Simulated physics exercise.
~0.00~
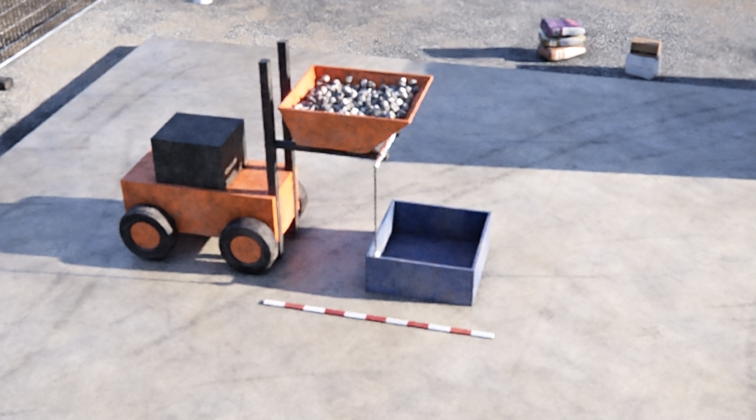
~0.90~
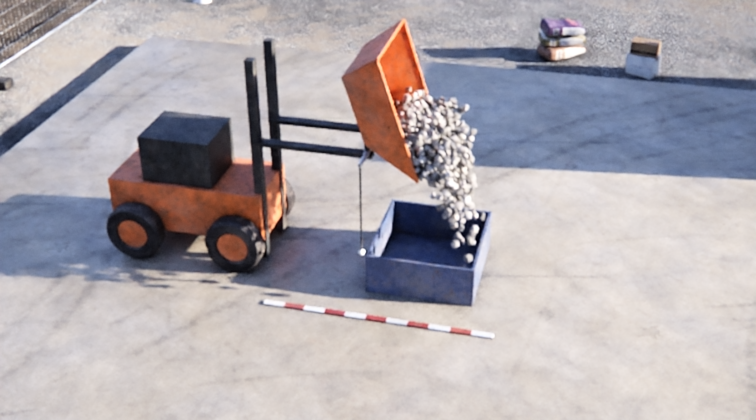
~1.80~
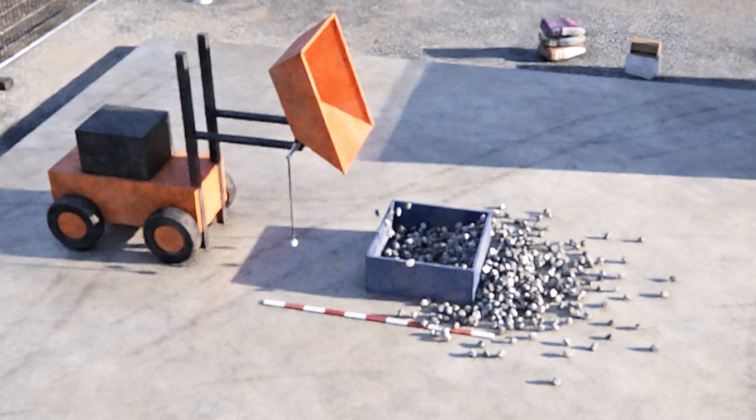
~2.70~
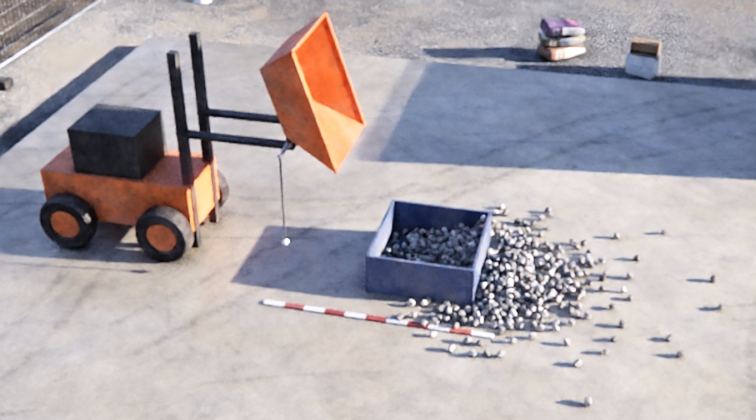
An orange forklift tips grey stones into a blue bin, spilling many beside it, and backs away left.
